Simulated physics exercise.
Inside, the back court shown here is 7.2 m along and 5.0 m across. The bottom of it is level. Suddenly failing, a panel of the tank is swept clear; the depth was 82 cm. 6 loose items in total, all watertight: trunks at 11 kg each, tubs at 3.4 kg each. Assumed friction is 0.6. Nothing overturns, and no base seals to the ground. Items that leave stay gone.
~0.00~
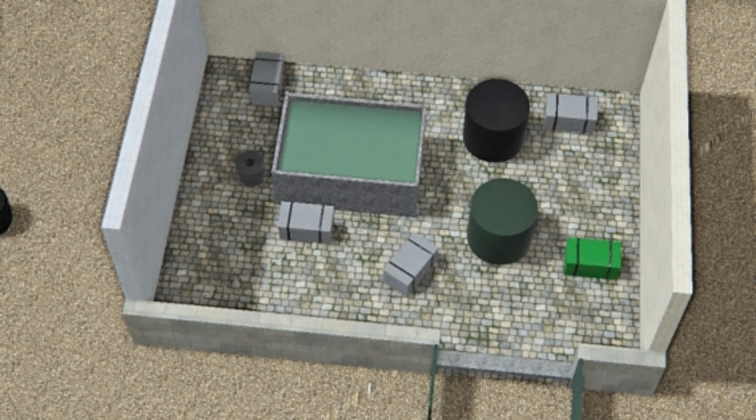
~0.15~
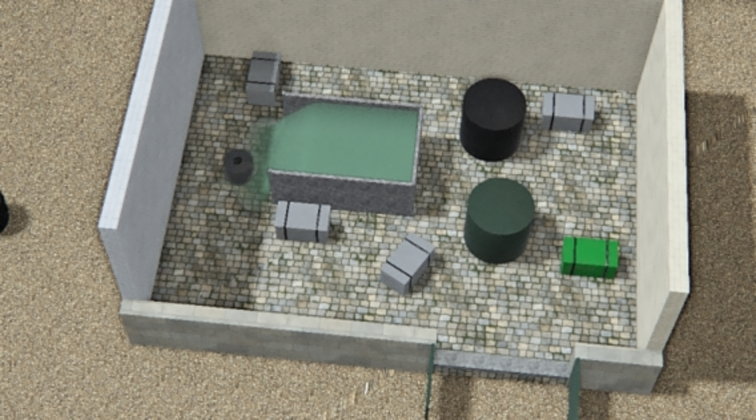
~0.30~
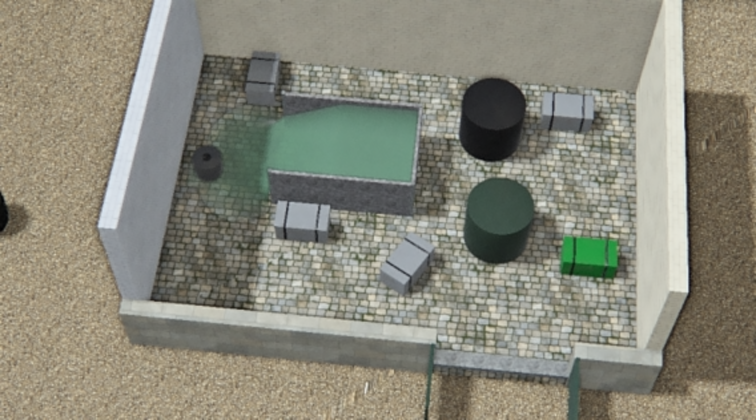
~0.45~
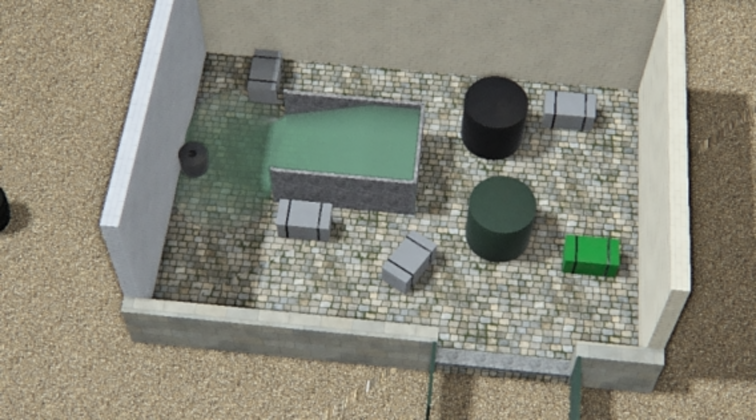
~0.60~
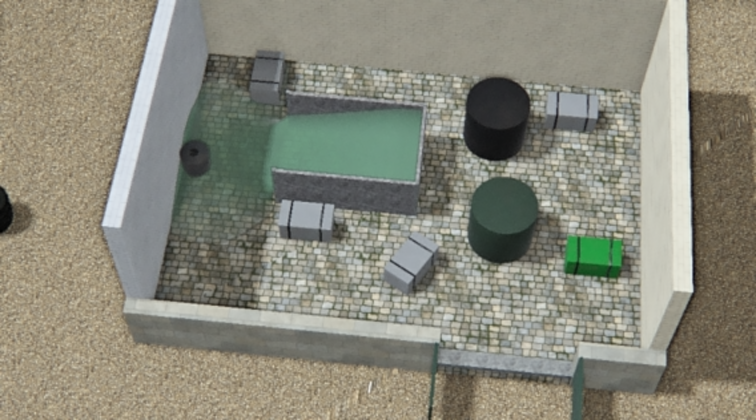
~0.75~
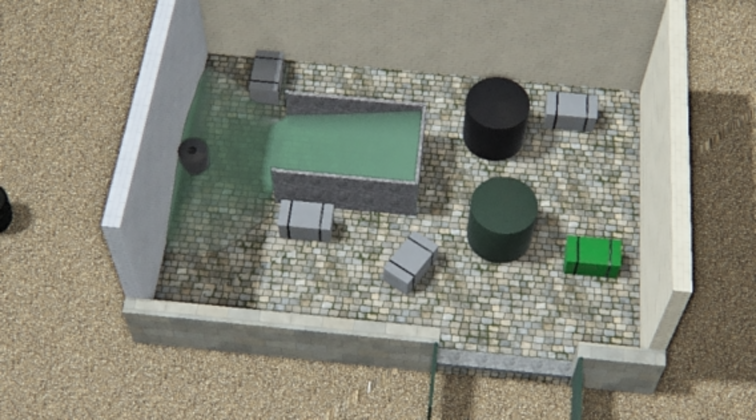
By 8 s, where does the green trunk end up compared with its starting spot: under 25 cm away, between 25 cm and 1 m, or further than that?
The move is moderate.
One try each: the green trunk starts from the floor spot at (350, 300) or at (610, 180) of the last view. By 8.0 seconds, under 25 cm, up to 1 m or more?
At the first spot it winds up far off; at the second it winds up far off.
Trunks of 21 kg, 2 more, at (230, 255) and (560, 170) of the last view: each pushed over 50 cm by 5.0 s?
Lab note - in order: Above threshold / below threshold.
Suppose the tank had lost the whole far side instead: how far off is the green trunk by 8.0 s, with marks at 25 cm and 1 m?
What happens next is that the green trunk gets swept a long way.
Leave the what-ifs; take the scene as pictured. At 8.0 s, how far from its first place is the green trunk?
Roughly 50 centimetres.
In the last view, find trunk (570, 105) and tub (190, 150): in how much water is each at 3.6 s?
I'd put it at 3 cm and 6 cm respectively.
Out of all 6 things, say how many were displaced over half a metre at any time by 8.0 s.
Result: 5.
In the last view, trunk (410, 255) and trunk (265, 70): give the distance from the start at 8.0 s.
Lab note - net shifts in turn: 300 cm; 300 cm.
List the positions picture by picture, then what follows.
In the first picture, the green trunk at (594, 252) rests on the ground; water covers 3.1 m2; 0 of 6 have shifted.
In the second picture, the green trunk at (591, 251) rests on the ground; 3.9 m2 under water; 1 of 6 have shifted.
In the third picture, the green trunk at (591, 251) rests on the ground; 5.3 m2 under water; 1 of 6 have shifted.
In the fourth picture, the green trunk at (593, 250), on the bottom; 6.6 m2 under water; 1 of 6 have shifted.
In the fifth picture, the green trunk at (595, 251) rests on the ground; 7.1 m2 under water; 1 of 6 have shifted.
In the sixth picture, the green trunk at (594, 251), on the bottom; water covers 7.5 m2; 1 of 6 have shifted.
After 1.6 s the green trunk is near (594, 251), 0.0 m from its start, aground; 0 of 6 are out; 1 afloat.
After 3.6 s the green trunk is near (594, 251), 0.0 m from its start, aground; 0 of 6 are out; 2 afloat.
After 5.6 s the green trunk is near (607, 232), 0.4 m from its start, afloat; 0 of 6 are out; 4 afloat.
After 8.0 s the green trunk is near (559, 242), 0.5 m from its start, afloat; 0 of 6 are out; 6 afloat.
